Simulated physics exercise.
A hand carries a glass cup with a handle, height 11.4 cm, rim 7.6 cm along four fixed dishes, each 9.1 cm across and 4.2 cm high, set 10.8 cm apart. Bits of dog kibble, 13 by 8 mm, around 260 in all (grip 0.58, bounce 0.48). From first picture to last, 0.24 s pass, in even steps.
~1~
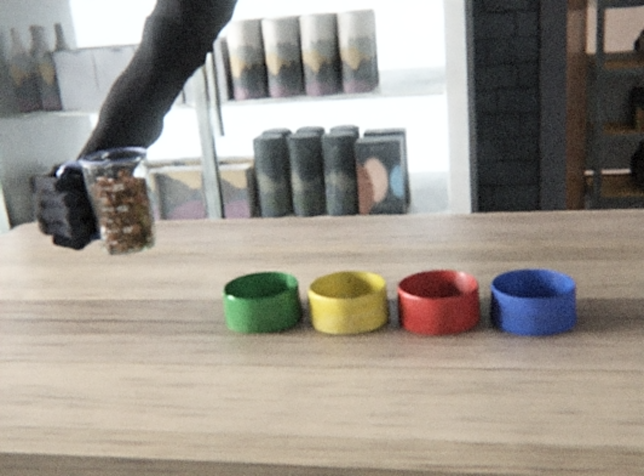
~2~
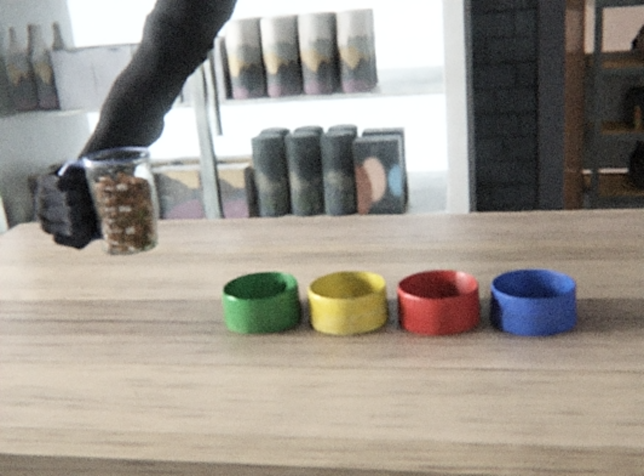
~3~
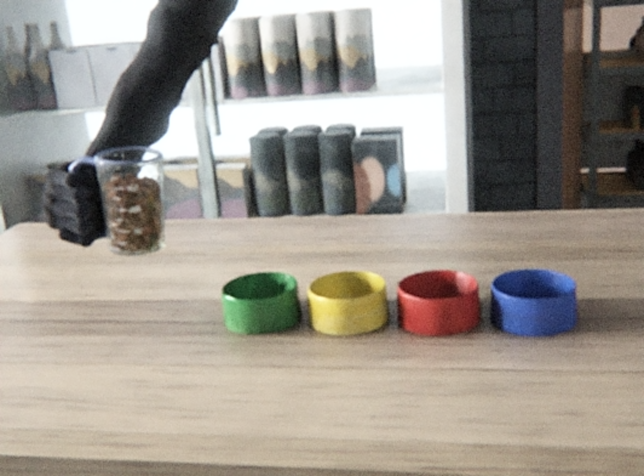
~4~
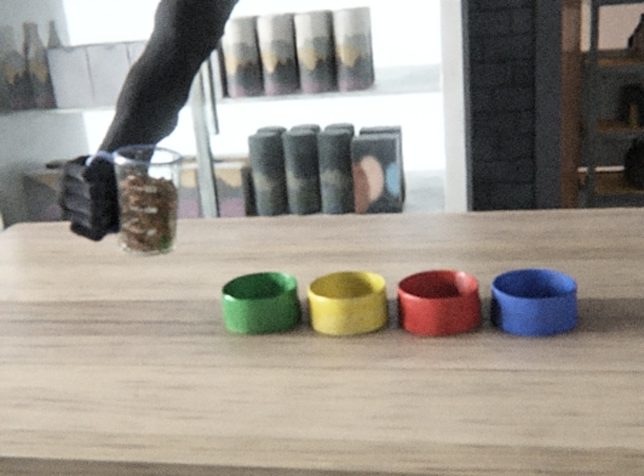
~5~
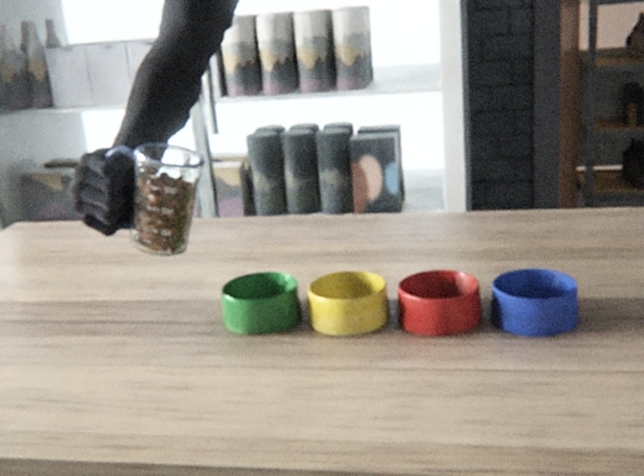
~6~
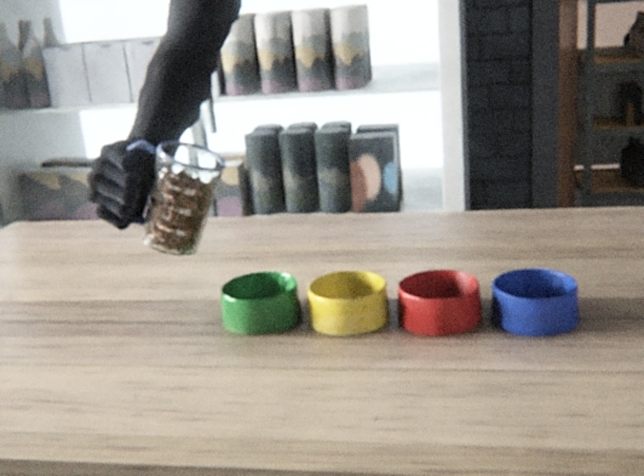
A dark hand moves a glass cup of brown pieces right, gradually tilting it rightward.
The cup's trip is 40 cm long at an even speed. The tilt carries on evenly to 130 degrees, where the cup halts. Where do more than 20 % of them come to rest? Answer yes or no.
Red dish: No; blue dish: Yes; green dish: No; yellow dish: No; on the counter: No.
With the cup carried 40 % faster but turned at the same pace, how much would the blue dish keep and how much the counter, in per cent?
Then: Blue 80, counter 20.
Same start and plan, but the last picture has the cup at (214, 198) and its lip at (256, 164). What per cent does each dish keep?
Red 0, blue 80, green 0, yellow 0.
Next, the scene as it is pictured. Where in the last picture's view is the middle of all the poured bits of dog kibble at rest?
Near (532, 296).
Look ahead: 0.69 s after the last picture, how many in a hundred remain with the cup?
Roughly 90 per cent.
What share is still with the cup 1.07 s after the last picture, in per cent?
About 0 per cent.
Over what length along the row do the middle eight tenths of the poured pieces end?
About 6 cm.
Then, 0.41 s after the last picture, tilt 74 degrees; cup holds 100 %.
Then, 0.69 s after the last picture, tilt 109 degrees; cup holds 90 %, blue 5 %.
Then, 1.07 s after the last picture, tilt 130 degrees; cup holds 0 %, blue 90 %.
In the end, red 0 %, blue 85 %, green 0 %, yellow 0 %, counter 10 %.
